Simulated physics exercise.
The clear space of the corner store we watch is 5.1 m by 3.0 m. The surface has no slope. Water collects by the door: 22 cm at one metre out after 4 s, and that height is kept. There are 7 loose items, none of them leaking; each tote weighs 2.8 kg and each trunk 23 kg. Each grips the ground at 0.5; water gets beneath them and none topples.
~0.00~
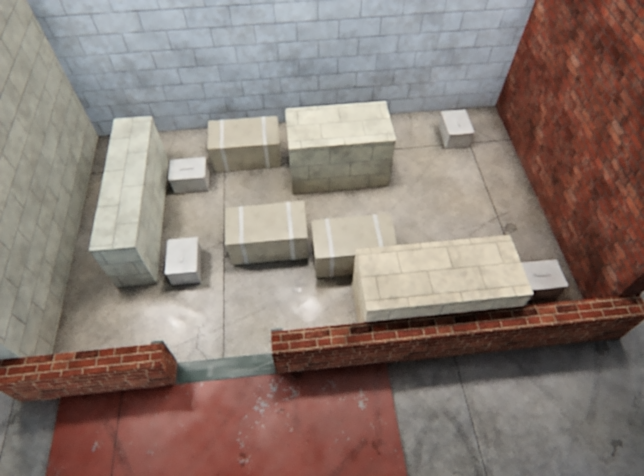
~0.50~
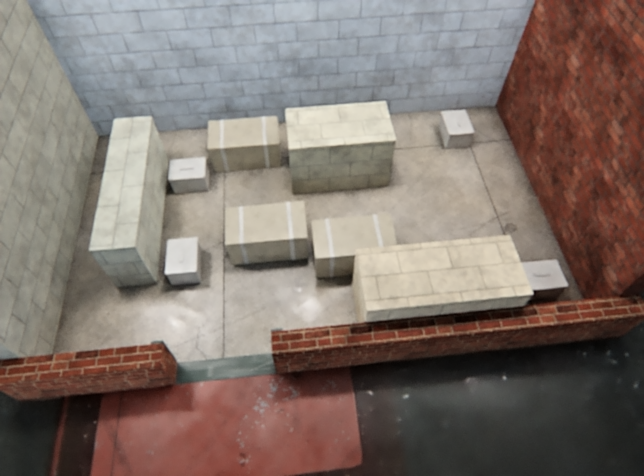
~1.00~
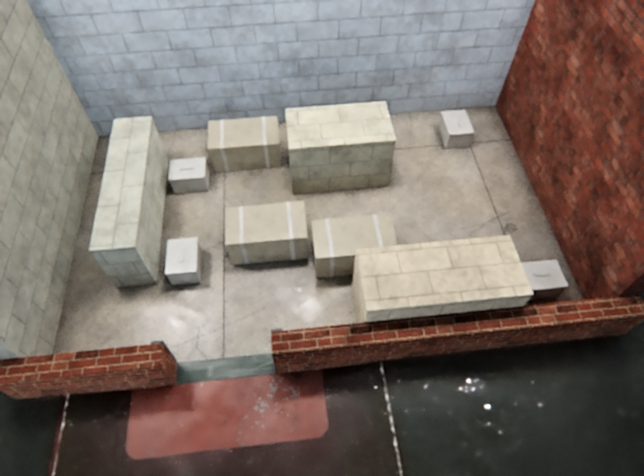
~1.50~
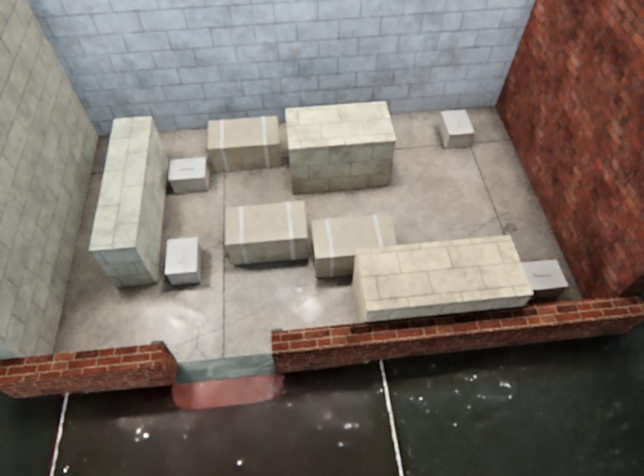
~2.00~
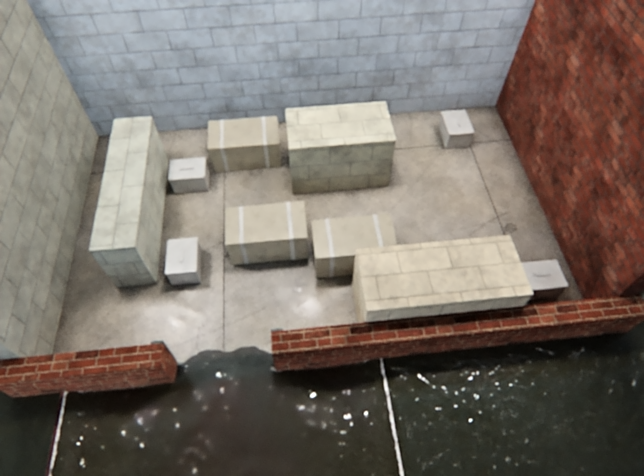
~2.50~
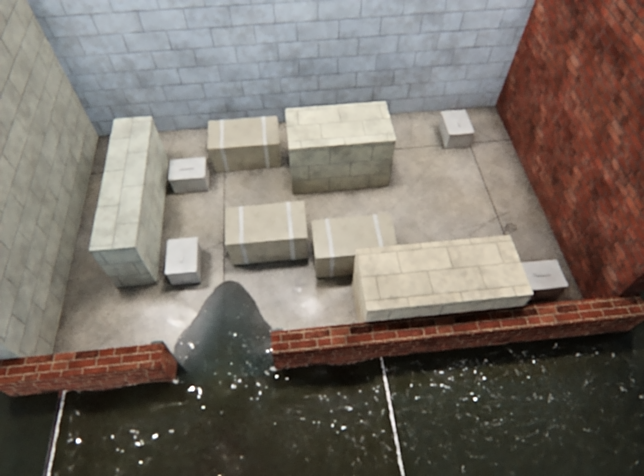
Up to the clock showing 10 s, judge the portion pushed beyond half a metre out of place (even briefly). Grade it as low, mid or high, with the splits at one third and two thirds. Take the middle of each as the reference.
Grade: Mid, one to two thirds.
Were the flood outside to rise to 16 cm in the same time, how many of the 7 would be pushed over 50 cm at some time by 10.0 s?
In that case the number is 3.
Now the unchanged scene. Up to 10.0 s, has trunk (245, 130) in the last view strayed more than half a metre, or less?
That one ends up within the limit.
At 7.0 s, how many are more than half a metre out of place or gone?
By that time the total stands at 3.
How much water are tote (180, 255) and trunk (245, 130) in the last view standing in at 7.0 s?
I'd put it at 10 cm and 10 cm respectively.
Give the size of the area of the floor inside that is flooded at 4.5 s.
Some 4.5 m2 of it.
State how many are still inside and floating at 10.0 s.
The number is 6.
After 3.5 s 0 of 7 are over 50 cm from their spots; 0 afloat.
After 4.5 s 1 of 7 are over 50 cm from their spots; 1 afloat.
After 7.0 s 3 of 7 are over 50 cm from their spots; 3 afloat.
After 10.0 s 4 of 7 are over 50 cm from their spots, and 4 have been at some point; 6 afloat.
